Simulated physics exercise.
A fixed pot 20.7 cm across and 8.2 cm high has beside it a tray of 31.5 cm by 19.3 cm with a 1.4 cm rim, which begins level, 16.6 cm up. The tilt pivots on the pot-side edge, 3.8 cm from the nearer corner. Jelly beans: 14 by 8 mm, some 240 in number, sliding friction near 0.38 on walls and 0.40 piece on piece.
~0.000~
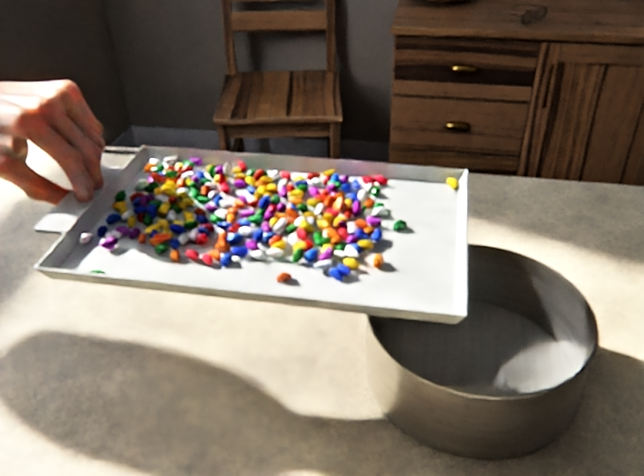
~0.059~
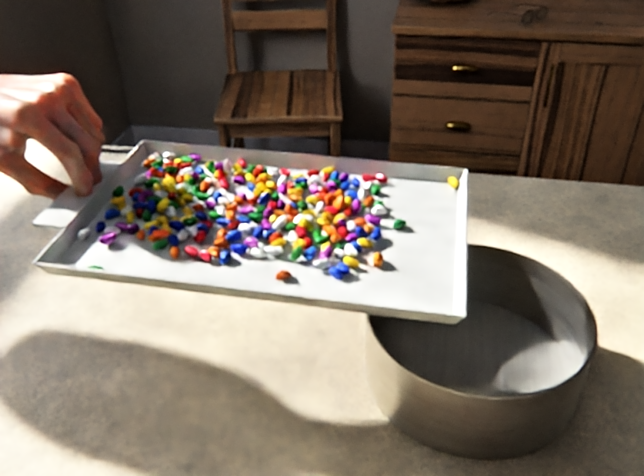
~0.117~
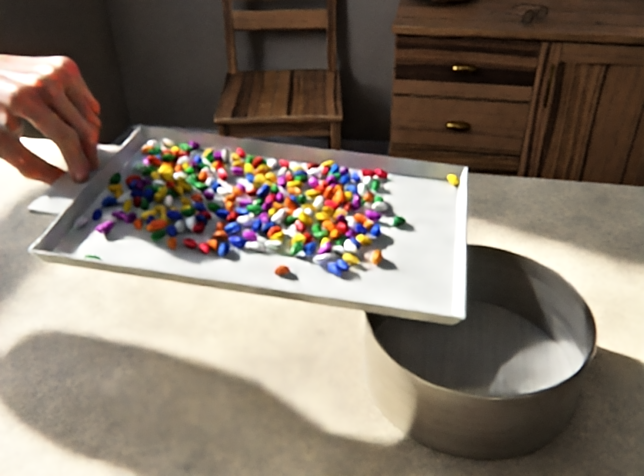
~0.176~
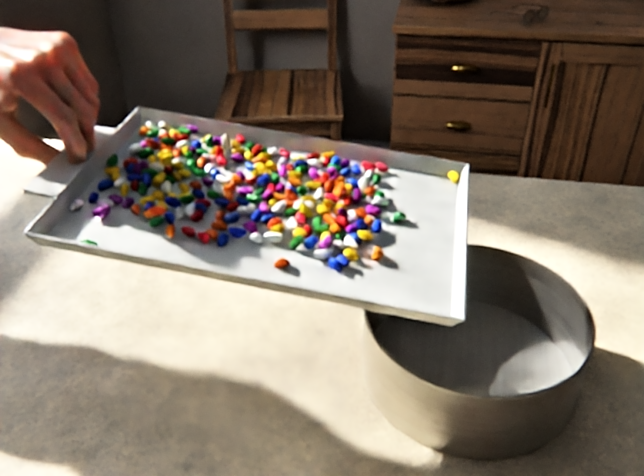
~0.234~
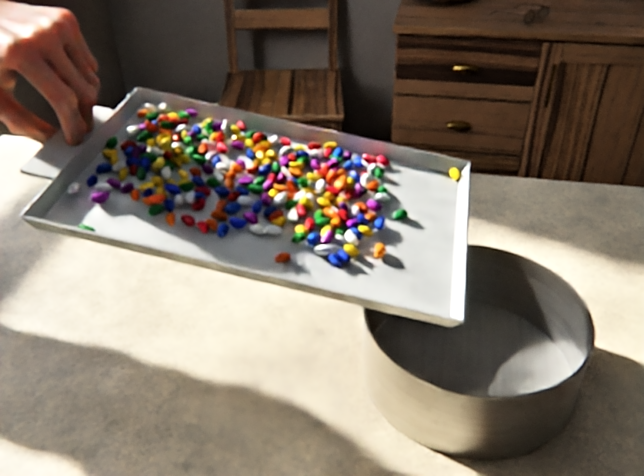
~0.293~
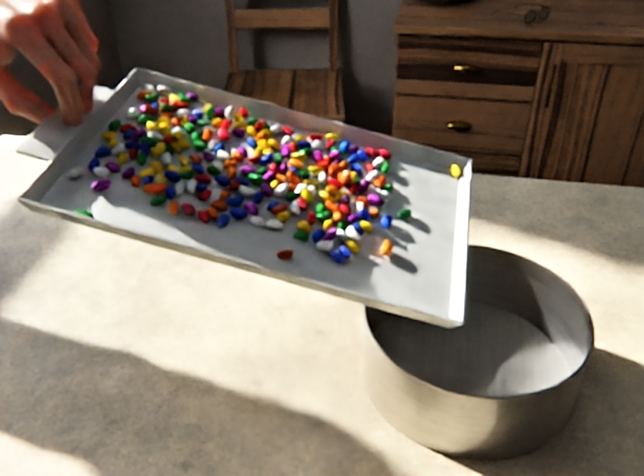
A white tray scattered with colourful jelly beans sloped gradually down to the right as a hand raised its left end, while its right edge stayed above a round metal pot on the table.
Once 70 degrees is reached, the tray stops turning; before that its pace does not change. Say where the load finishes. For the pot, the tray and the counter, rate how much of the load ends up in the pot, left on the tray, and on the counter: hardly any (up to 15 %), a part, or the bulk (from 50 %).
Pot: A part; tray: Hardly any; counter: The bulk.
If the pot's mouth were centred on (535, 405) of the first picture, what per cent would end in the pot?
Share in pot at that spot: Some 95 in a hundred.
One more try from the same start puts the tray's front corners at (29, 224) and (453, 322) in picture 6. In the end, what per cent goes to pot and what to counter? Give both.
Final per cent - pot 0, counter 100.
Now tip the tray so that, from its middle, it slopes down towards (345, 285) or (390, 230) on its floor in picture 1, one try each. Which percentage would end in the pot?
Roughly 5 % for the first direction, roughly 80 % for the second.
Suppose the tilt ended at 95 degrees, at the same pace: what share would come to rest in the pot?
It would be near 40 per cent.
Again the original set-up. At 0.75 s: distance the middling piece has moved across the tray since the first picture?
Roughly 10 cm.
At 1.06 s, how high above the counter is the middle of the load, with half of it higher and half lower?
Roughly 14 centimetres, more or less.
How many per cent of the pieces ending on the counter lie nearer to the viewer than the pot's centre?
Share: Some 100 %.
After 0.75 s, tilt 40 degrees; the tray holds 100 %, the pot 0 %.
After 1.06 s, tilt 58 degrees; the tray holds 40 %, the pot 10 %.
Then, at 1.47 s, tilt 70 degrees; the tray holds 10 %, the pot 35 %.
In the end, at 2.7 s, pot 40 %, tray 5 %, counter 60 %.
